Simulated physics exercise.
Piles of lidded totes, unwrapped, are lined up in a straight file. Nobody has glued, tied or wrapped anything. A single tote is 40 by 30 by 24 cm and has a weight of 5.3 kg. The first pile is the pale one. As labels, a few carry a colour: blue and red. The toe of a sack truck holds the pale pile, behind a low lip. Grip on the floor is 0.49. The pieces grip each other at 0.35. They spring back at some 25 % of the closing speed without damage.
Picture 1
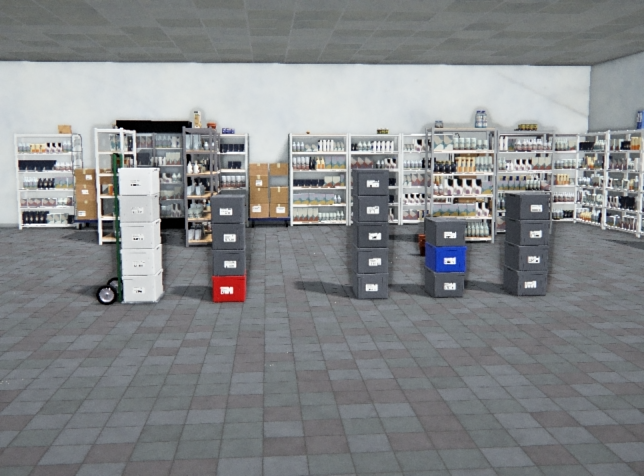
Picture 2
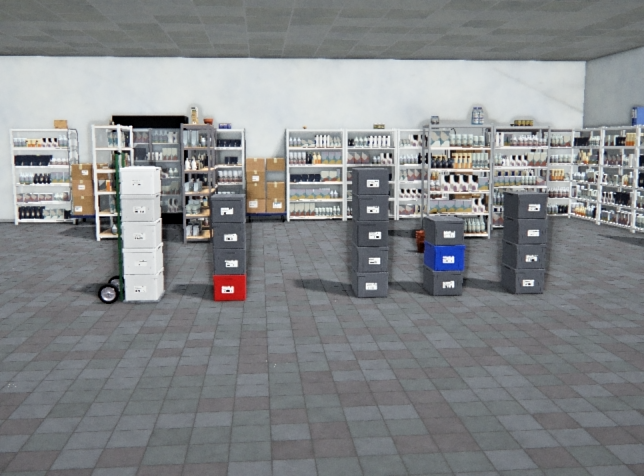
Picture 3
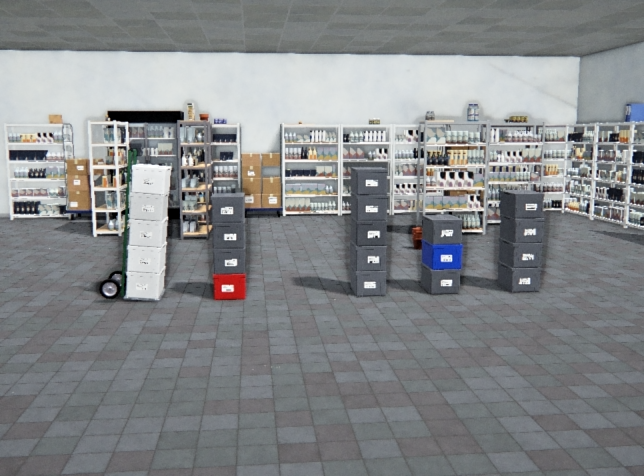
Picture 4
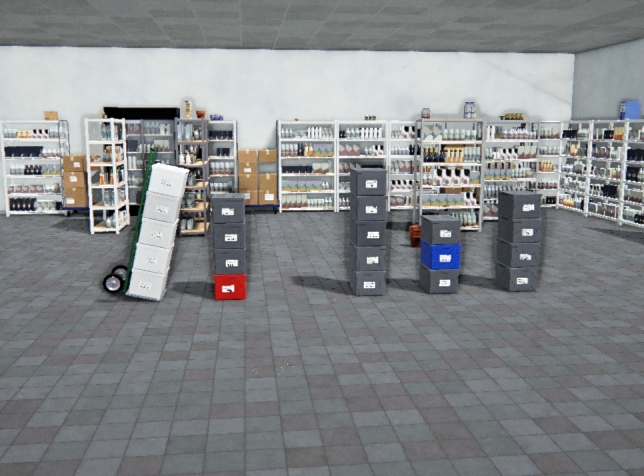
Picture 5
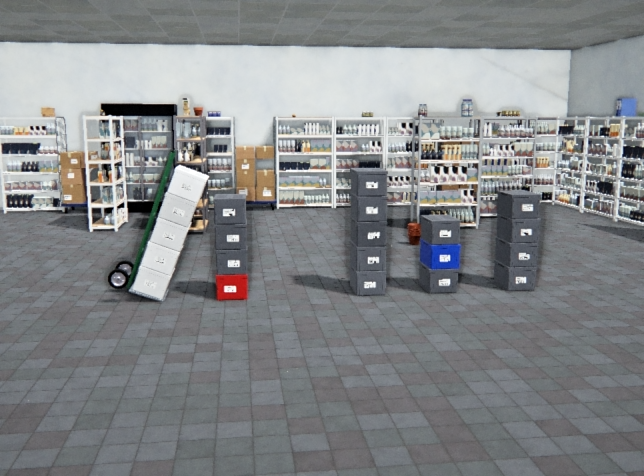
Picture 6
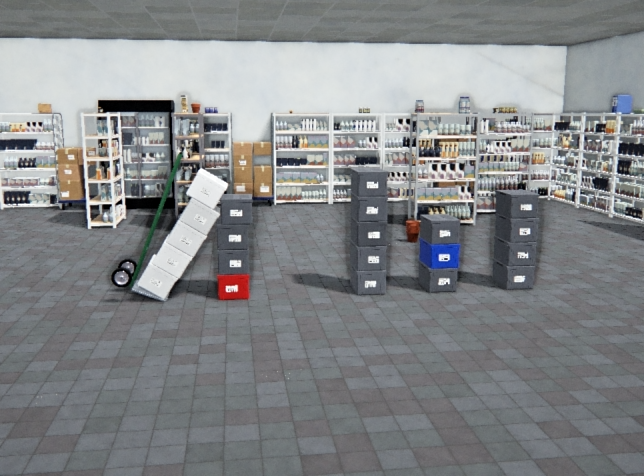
Hand truck with a stack of white totes tilting steadily to the right, its top tote leaning against a neighbouring gray stack.
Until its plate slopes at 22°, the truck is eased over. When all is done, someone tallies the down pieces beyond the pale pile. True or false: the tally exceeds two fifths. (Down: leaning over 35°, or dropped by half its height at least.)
False.
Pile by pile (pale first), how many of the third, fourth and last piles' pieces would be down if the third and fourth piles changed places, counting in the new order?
Third 0, fourth 0, last 0.
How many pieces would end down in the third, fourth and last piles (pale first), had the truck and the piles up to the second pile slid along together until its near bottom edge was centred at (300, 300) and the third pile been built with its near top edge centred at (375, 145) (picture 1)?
Pile by pile that makes third 6, fourth 2, last 2.
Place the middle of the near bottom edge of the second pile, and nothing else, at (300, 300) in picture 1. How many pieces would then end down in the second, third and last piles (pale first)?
Then, pile by pile: Second 3, third 4, last 4.
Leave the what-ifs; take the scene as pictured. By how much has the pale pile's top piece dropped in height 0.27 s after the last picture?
10 cm.
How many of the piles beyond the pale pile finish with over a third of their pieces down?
1 in all.
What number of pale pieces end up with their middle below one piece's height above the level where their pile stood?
I count 2 in total.
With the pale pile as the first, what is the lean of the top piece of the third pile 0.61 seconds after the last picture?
I'd put it close to 0° from upright.
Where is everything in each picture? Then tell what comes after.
In the first picture (each place is the centre of the face we see best; the camera moves round a little), truck frame (115, 184) 0° forward; red tote (229, 290); blue tote (451, 260); the others all in place.
Truck frame (117, 184) 0° forward; blue tote (450, 259), in the second picture.
Truck frame (128, 181) 5° forward, top of the pale pile leaning 5°; blue tote (447, 258); the others all in place, in the third picture.
Truck frame (146, 179) 13° forward, top of the pale pile leaning 13°; blue tote (446, 258); the others all in place, in the fourth picture.
Truck frame (163, 180) 20° forward, top of the pale pile leaning 21°; red tote (232, 288); the others all in place, in the fifth picture.
Truck frame (170, 181) 22° forward, top of the pale pile leaning 32°; red tote (234, 288); blue tote (445, 257); one has shifted, in the sixth picture.
Then, 0.27 s later than the last frame, 4 of the pale pile down; none of the 16 other totes down, 4 disturbed; red tote tilted 6°.
Then, 0.61 s later than the last frame, 5 of the pale pile down; none of the 16 other totes down, 4 disturbed; red tote tilted 28°.
Then, 0.93 s later than the last frame, 5 of the pale pile down; 4 of the 16 other totes down; red tote tilted 42°.
When it is over, 5 of the pale pile down; 4 of the 16 other totes down; red tote tilted 41°; blue tote unmoved. That is 25 per cent. In pixels of the last frame, middles, red tote near (246, 276), blue tote near (439, 253).
